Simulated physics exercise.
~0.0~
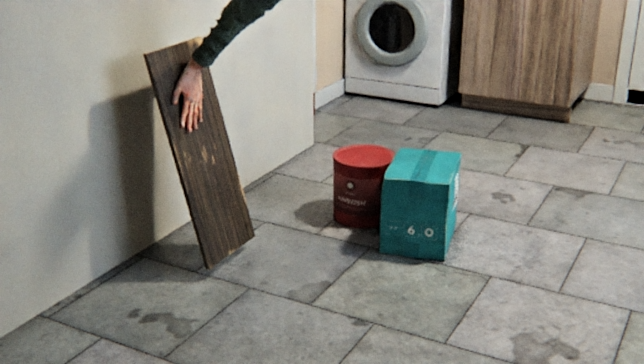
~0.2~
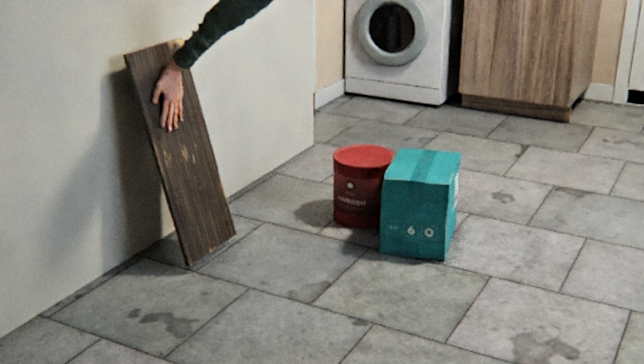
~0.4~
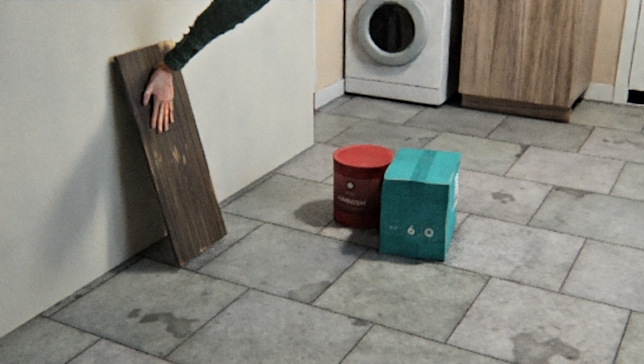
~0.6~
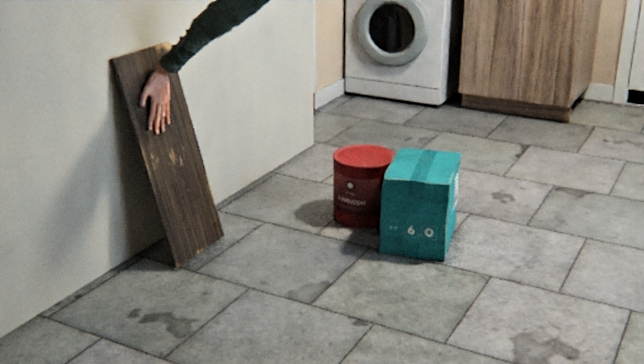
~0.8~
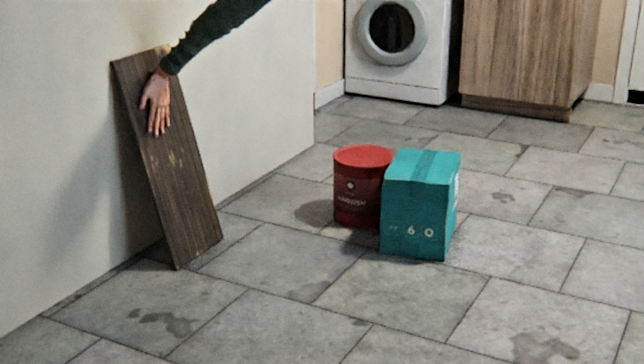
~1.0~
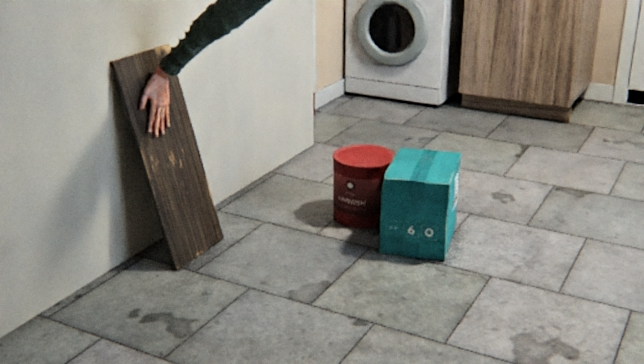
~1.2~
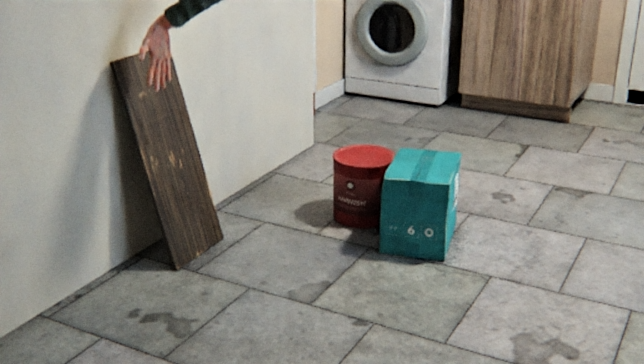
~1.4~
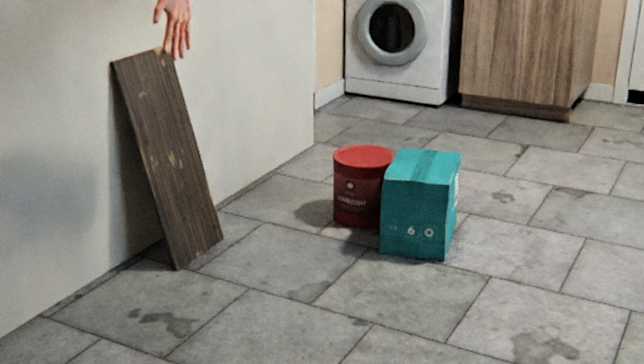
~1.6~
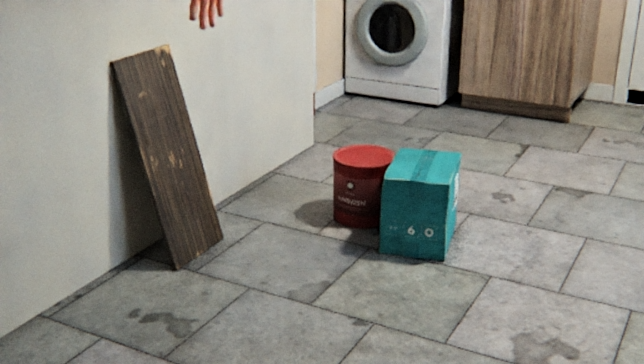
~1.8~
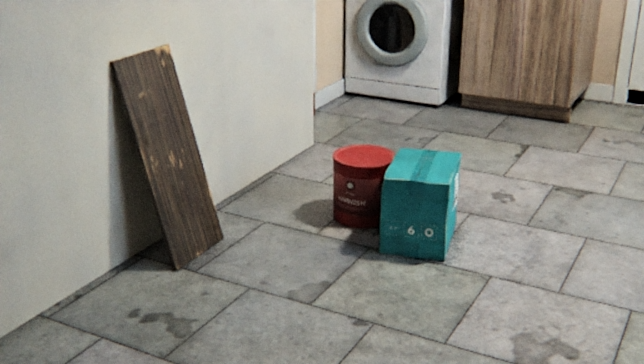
A hand leans a dark board against the wall, lets go, and it stays leaning.
